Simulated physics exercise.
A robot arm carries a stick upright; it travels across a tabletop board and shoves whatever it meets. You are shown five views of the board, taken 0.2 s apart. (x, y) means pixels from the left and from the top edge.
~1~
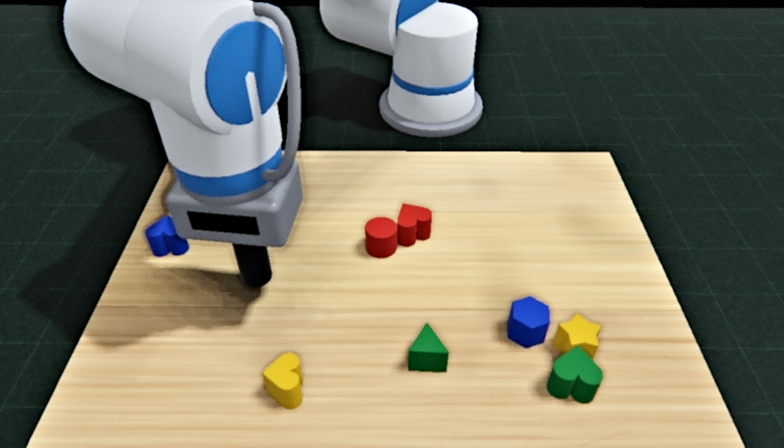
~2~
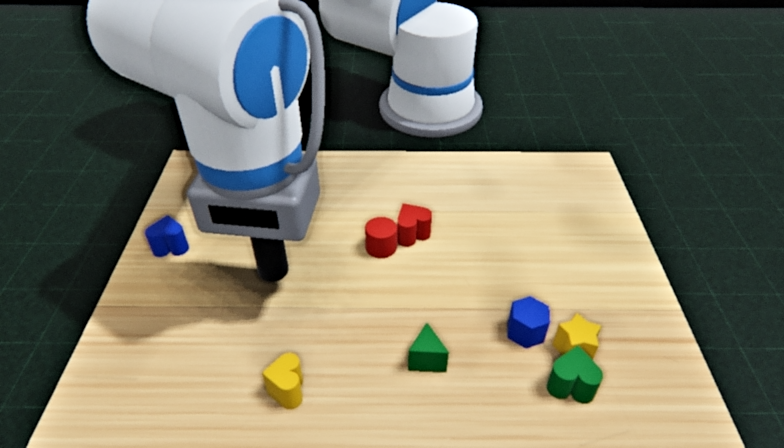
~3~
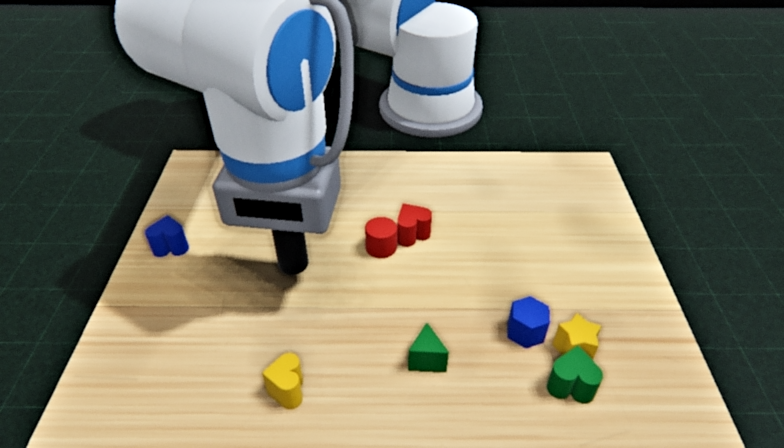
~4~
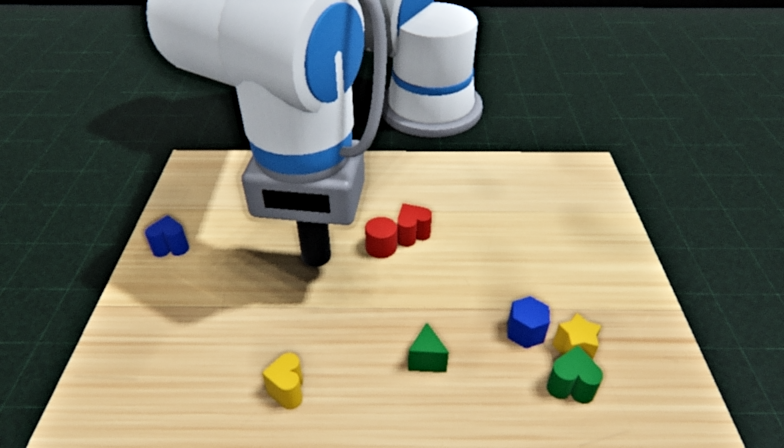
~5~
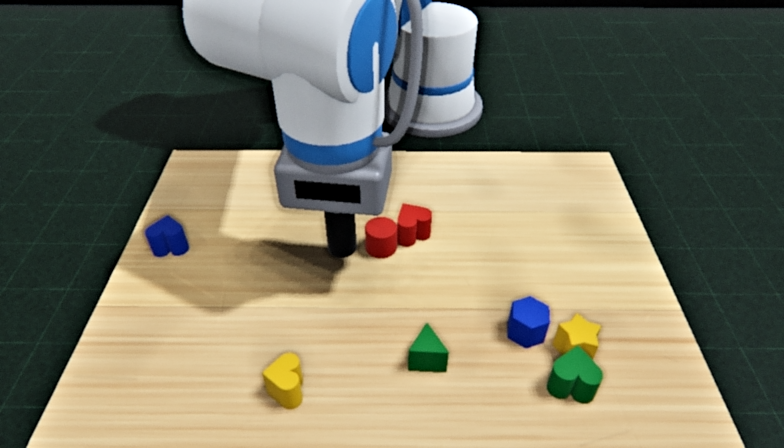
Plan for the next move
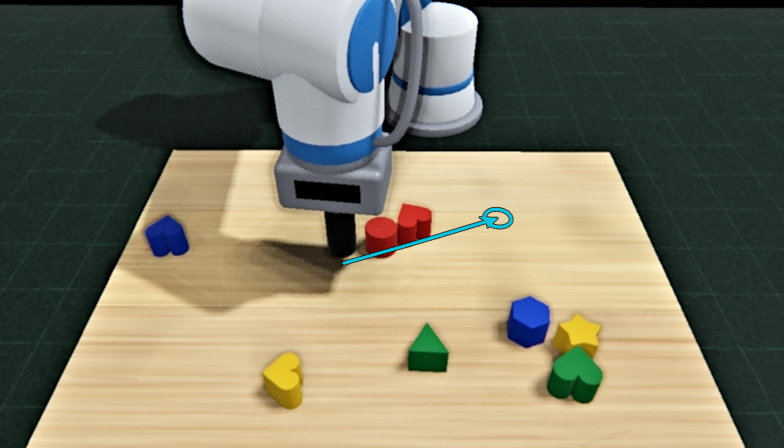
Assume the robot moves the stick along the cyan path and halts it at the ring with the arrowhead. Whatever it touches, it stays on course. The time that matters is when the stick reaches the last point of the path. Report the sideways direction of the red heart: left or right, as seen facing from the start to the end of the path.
Pushed left.
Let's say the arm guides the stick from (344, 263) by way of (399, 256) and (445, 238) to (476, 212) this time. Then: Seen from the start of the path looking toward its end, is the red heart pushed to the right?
My answer is no.
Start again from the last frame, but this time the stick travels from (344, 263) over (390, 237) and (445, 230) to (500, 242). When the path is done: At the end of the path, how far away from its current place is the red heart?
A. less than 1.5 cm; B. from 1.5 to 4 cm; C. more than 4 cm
Letter C.
The drawn path runs from (344, 263) directly to (498, 218).
The first path, step by step. One third of the way, stick at (399, 233); red circular block at (427, 218); red heart at (445, 203), turned 55° anticlockwise.
Two thirds of the way, stick at (452, 218); red circular block at (479, 204); red heart at (475, 186), turned 110° anticlockwise.
At the end, stick at (500, 204); red circular block at (529, 193); red heart at (477, 184), turned 120° anticlockwise.
